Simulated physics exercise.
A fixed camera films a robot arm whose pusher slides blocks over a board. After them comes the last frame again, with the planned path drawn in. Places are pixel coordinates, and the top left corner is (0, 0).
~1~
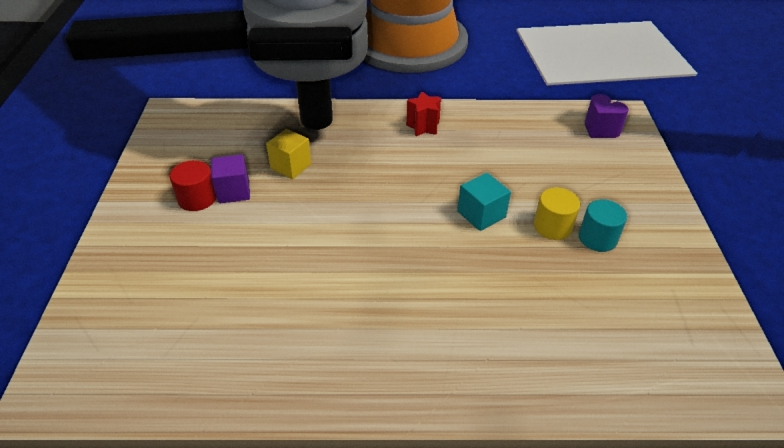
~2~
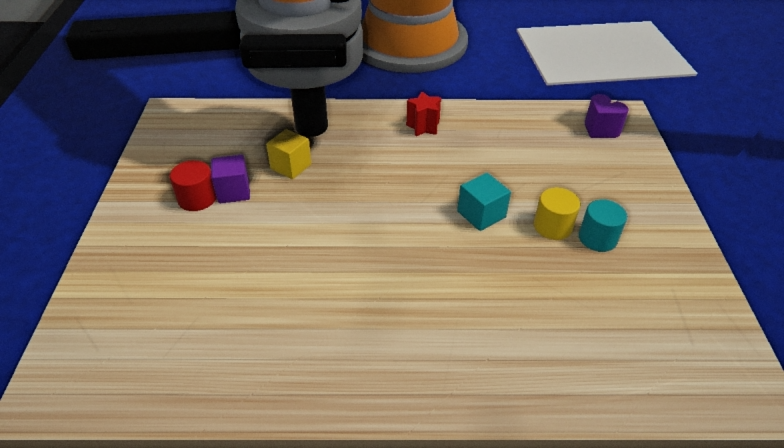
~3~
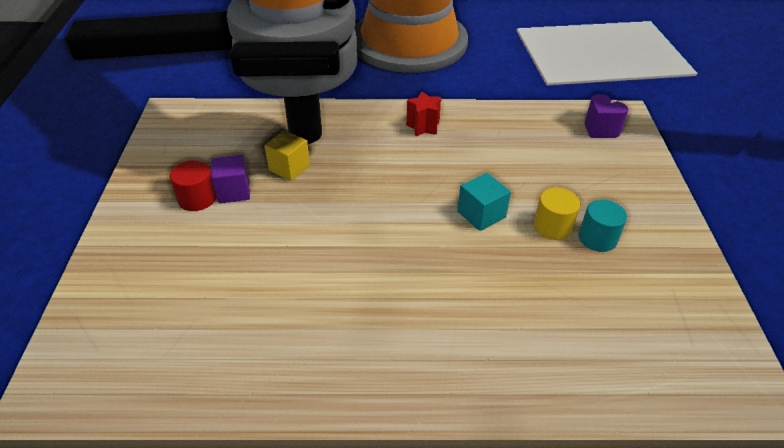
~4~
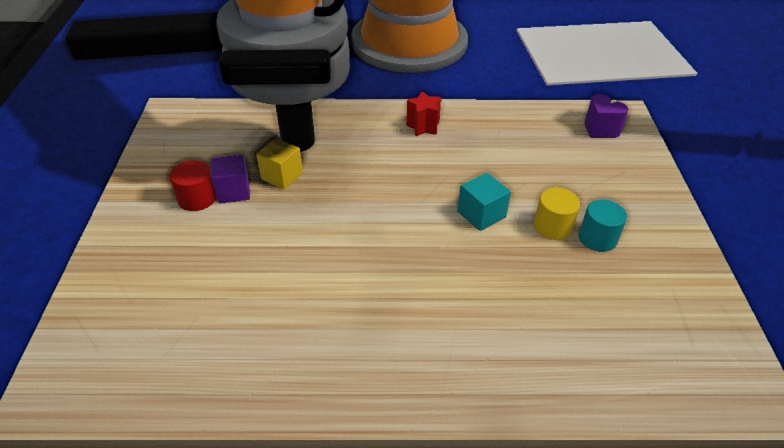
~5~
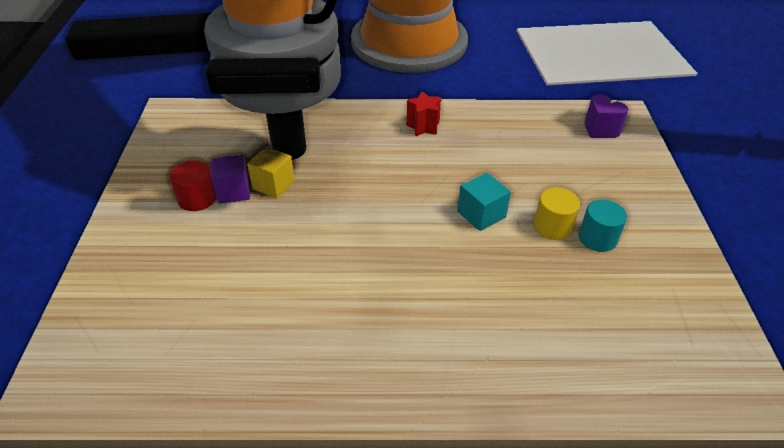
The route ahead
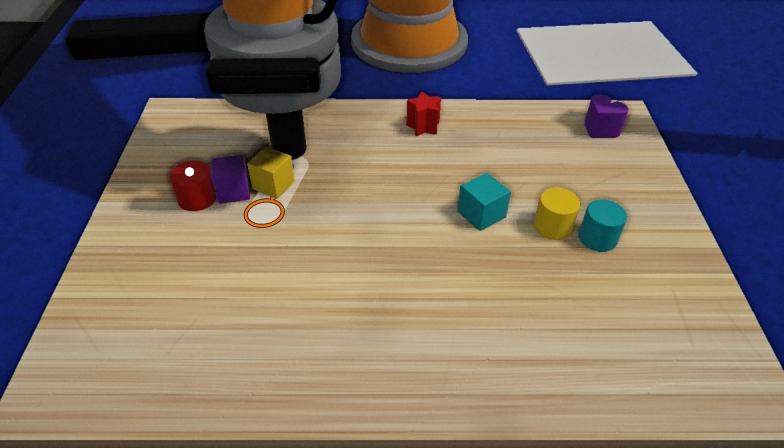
A black robotic pusher moves down and slightly left across a wooden board, reaching the yellow cube and nudging it a short way toward the purple cube and red cylinder, while the other coloured blocks stay still.
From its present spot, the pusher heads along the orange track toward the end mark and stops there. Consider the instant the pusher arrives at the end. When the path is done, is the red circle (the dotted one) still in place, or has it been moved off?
Once the path is done, it remains where it sat before.
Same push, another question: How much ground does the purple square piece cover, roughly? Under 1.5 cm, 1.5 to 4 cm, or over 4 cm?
The answer is under 1.5 cm.
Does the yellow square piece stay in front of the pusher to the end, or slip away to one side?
The block stays ahead.
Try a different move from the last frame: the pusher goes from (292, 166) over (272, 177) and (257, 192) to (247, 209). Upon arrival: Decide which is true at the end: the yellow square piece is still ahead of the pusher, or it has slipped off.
Expect to find it ahead of the pusher.
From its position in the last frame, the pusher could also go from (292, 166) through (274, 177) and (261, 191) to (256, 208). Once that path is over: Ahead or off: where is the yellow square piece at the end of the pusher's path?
Held in front.
The line goes straight from (292, 166) to (264, 213); the dot is on the red circle.
The first path, step by step. Halfway along, pusher (276, 174); purple square piece (226, 168), turned 15° clockwise; yellow square piece (253, 183).
At the end, pusher (261, 198); red circle unmoved; purple square piece (226, 168), turned 15° clockwise; yellow square piece (233, 207), turned 15° clockwise.
